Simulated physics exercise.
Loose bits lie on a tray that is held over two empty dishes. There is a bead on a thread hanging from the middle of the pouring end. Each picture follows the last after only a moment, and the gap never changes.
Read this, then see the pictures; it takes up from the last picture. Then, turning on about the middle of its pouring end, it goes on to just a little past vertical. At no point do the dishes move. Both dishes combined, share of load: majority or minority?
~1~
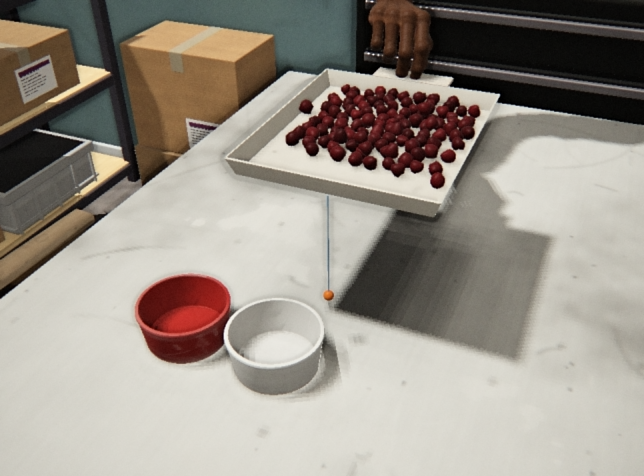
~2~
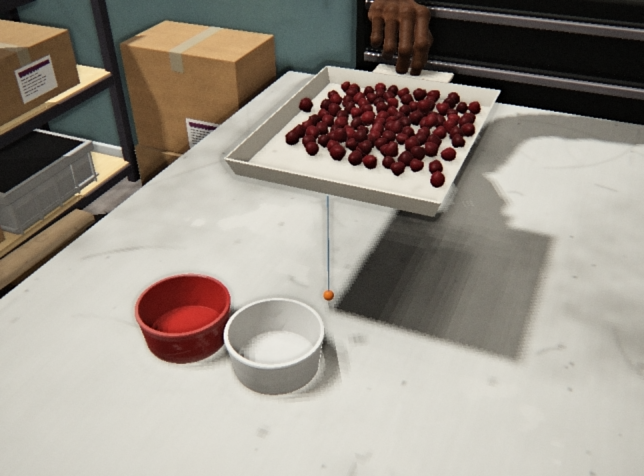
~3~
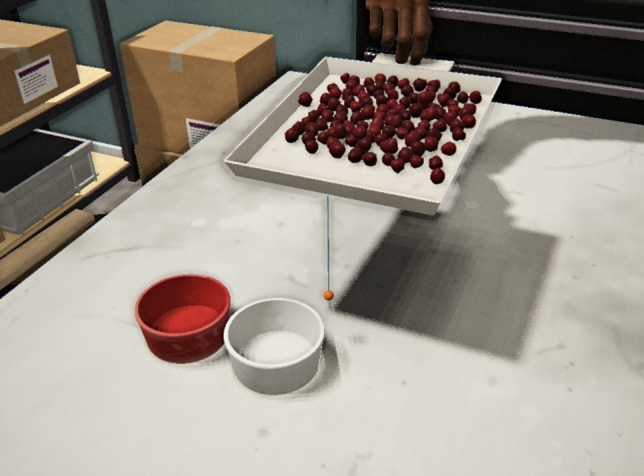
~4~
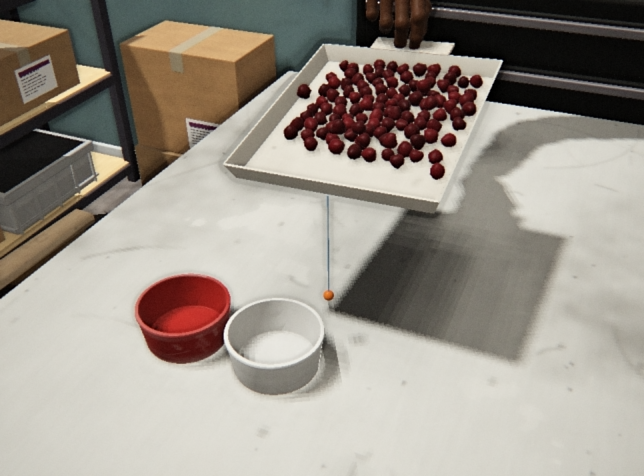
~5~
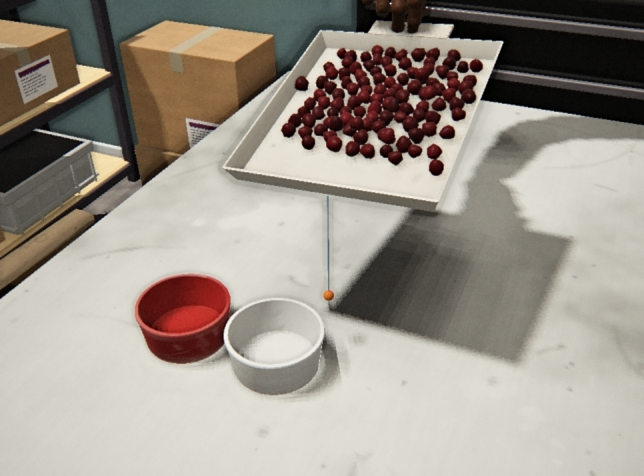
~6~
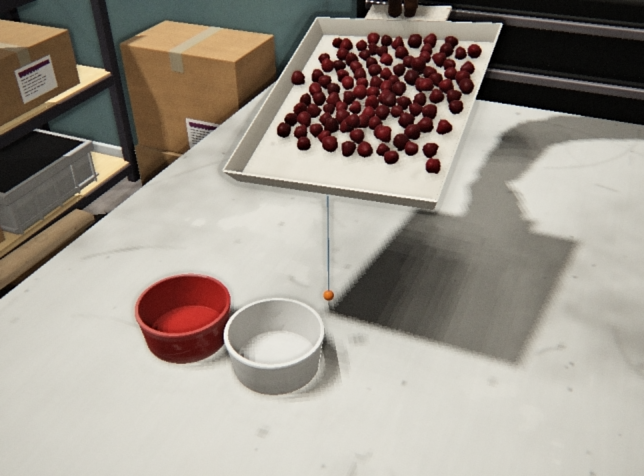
Majority.
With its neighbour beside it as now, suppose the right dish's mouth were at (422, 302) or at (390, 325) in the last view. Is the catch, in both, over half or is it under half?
Result, first setup: The minor share; second setup: The minor share.
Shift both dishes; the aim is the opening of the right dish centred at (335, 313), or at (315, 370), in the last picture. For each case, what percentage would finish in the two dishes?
The first gives 40 %, the second 40 %.
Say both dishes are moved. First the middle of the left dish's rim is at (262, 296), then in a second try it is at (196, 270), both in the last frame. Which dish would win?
The one at left, then the one at right.
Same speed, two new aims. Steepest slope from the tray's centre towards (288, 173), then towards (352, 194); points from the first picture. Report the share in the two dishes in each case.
Shares: 50 %, then 30 %.
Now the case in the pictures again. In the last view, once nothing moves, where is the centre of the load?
Around (264, 351).
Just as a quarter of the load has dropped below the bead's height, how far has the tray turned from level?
Somewhere near 75 degrees, I'd say.
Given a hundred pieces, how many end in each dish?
In per cent, left near 20 and right near 50.
Soon, tray tipped steeply; most on the tray; a small part in the right dish; a stray few in the left dish; a stray few outside both; a small part in the air.
A while on, tray tipped past a quarter turn; a small part on the tray; about a third in the right dish; about a quarter in the left dish; a small part outside both; about a quarter in the air.
Towards the end, tray tipped past a quarter turn; about half in the right dish; about a quarter in the left dish; about a third outside both.
Finally, tray tipped past a quarter turn; about half in the right dish; about a quarter in the left dish; about a third outside both.
